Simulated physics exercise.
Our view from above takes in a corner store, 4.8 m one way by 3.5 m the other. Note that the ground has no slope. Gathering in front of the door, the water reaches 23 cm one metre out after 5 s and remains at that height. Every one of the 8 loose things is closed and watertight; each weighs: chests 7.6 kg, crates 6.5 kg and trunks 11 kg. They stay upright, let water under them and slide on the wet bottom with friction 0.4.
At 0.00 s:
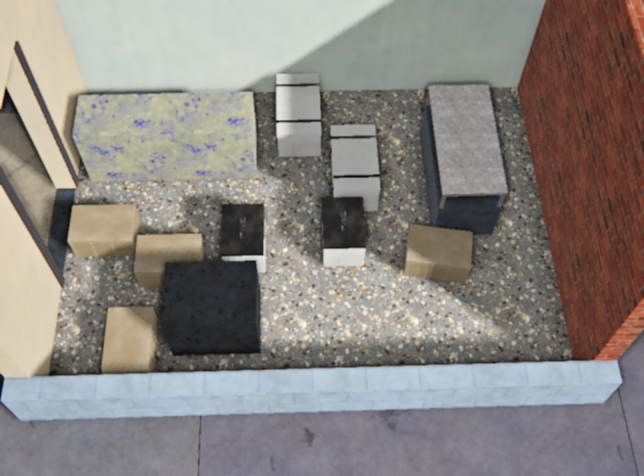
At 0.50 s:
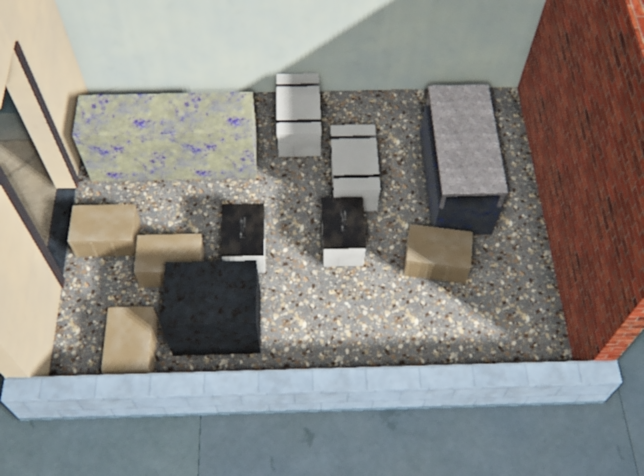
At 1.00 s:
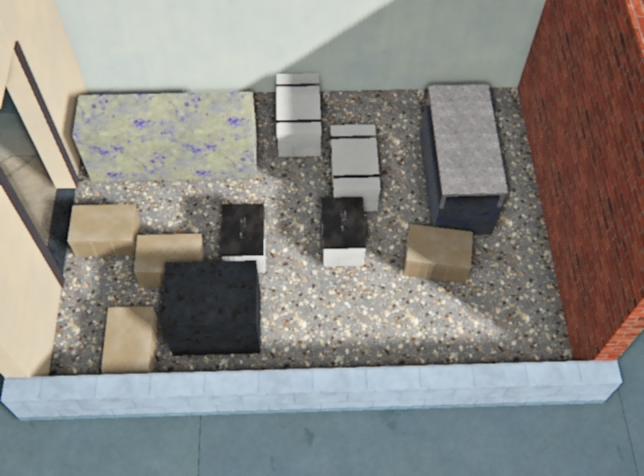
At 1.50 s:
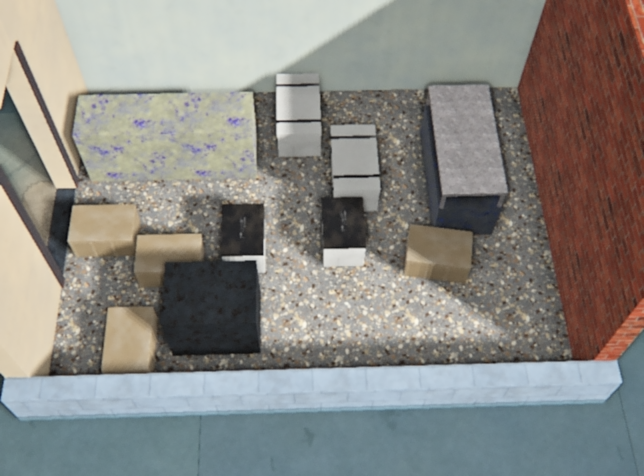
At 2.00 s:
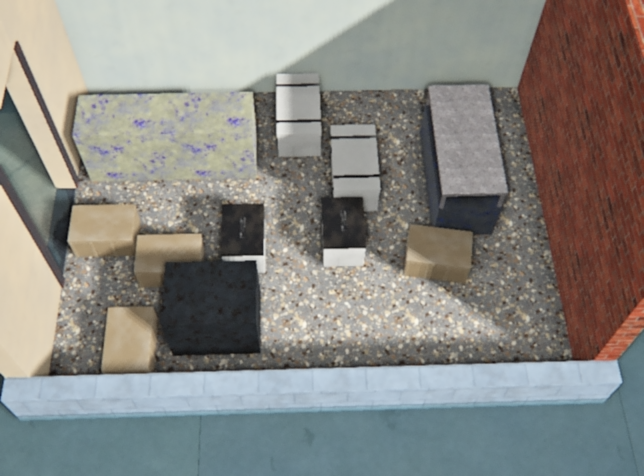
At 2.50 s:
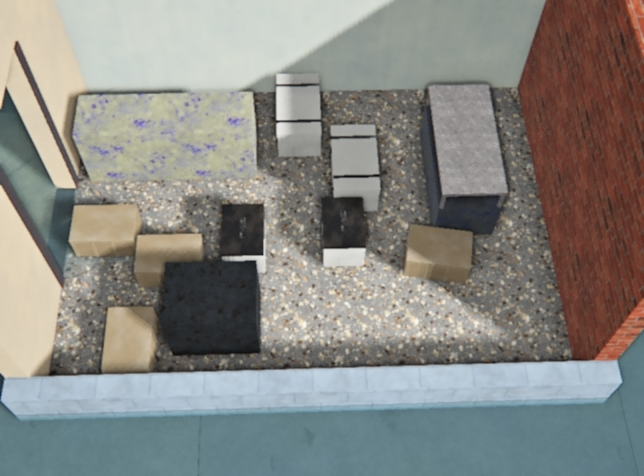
Bluish water spreads over the grey paving outside a small store, seen from a fixed view high above, and deepens slightly to teal beyond the low pale-blue front wall and the left opening. Inside, tan boxes and a black block sit left of black-topped white ones, with a purple-flecked slab behind, and a grey-topped counter near the red brick wall at right. Nothing on the pebbled floor visibly shifts.
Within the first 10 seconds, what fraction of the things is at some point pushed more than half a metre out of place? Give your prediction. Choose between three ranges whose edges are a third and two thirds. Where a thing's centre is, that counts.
The range is the highest, two thirds or more.
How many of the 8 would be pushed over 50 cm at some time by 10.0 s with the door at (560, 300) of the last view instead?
4.
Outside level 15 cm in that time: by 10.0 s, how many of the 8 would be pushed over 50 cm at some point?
In that case the number is 7.
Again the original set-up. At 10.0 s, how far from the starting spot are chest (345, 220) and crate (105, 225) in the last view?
Respectively 200 and 300 cm.
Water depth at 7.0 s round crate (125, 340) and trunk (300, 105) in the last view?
About 4 and 1 cm.
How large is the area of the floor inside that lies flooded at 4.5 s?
Close to 4.0 m2, I'd say.
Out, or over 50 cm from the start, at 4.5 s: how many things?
By then 1.
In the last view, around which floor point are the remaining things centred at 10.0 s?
(367, 245).
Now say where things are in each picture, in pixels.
The first picture shows a crate at (102, 222), on the bottom; a chest at (243, 228), on the bottom; 0.0 m2 under water; 0 of 8 have shifted.
The second picture shows a crate at (102, 222) rests on the ground; a chest at (243, 228), on the bottom; water covers 0.0 m2; 0 of 8 have shifted.
The third picture shows a crate at (102, 222), on the bottom; a chest at (243, 228) rests on the ground; water covers 0.0 m2; 0 of 8 have shifted.
The fourth picture shows a crate at (102, 222), on the bottom; a chest at (243, 228) rests on the ground; water covers 0.0 m2; 0 of 8 have shifted.
The fifth picture shows a crate at (102, 222) rests on the ground; a chest at (243, 228), on the bottom; water covers 0.0 m2; 0 of 8 have shifted.
The sixth picture shows a crate at (103, 223), on the bottom; a chest at (243, 228), on the bottom; 0.2 m2 under water; 0 of 8 have shifted.
After 3.5 s 0 of 8 are over 50 cm from their spots; 0 afloat.
After 4.5 s 1 of 8 are over 50 cm from their spots; 2 afloat.
After 7.0 s 7 of 8 are over 50 cm from their spots; 3 afloat.
After 10.0 s 6 of 8 are over 50 cm from their spots, and 7 have been at some point; 8 afloat.
